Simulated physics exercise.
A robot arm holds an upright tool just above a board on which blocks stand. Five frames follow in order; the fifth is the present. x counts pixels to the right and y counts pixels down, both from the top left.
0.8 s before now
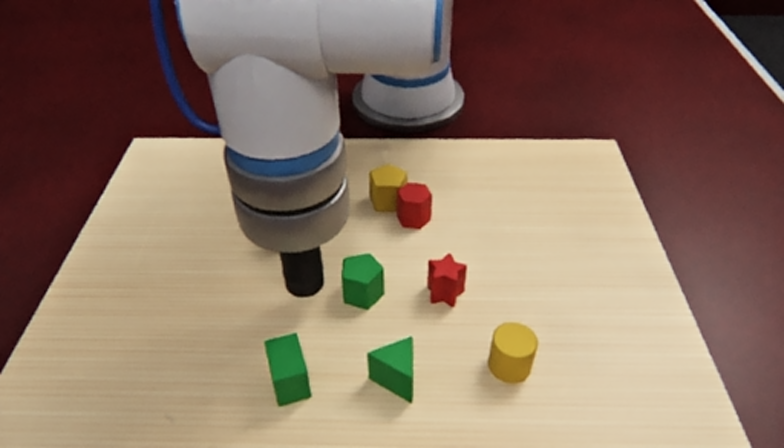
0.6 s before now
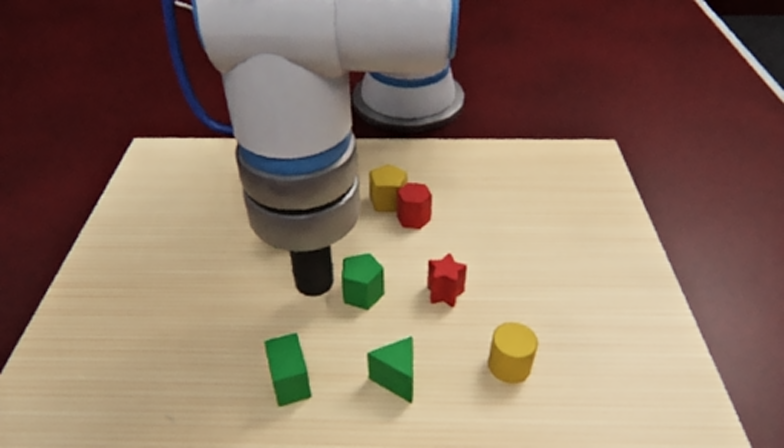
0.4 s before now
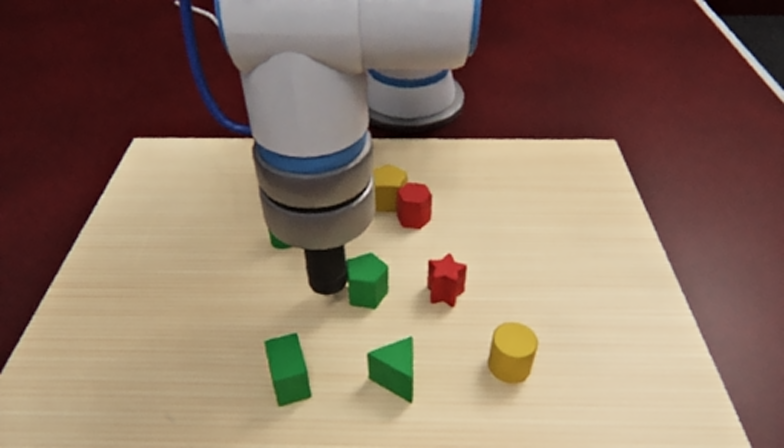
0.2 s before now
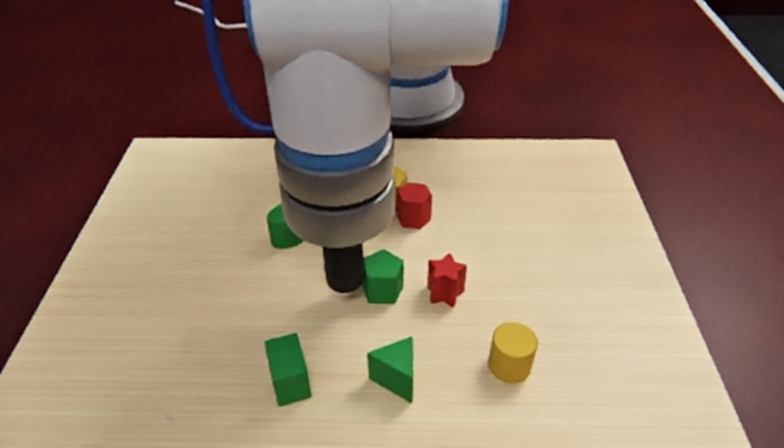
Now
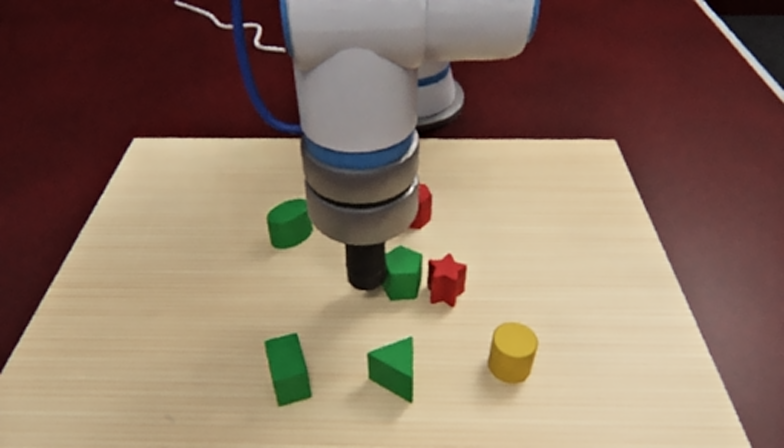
Robot arm moving right above a wooden board, its black tool pushing a green pentagonal block toward a red star block.
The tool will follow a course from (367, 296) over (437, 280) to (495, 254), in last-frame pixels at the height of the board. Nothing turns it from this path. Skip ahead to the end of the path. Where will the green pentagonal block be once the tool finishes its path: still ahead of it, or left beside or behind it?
I think the tool keeps pushing the green pentagonal block along right to the end.
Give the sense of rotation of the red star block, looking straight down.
Clockwise rotation.
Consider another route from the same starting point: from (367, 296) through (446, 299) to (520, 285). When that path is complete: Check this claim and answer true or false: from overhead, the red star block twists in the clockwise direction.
This is true.
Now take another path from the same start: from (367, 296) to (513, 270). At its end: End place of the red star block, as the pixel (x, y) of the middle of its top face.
It ends at (517, 269).
The first path, step by step. One third of the way, tool at (415, 268); green pentagonal block at (446, 245); red star block at (468, 265), turned 70° clockwise.
Two thirds of the way, tool at (460, 253); green pentagonal block at (484, 227), turned 30° anticlockwise; red star block at (484, 264).
At the end, tool at (498, 236); green pentagonal block at (516, 208), turned 40° anticlockwise; red six-sided block in place; red star block at (488, 263), turned 145° clockwise.
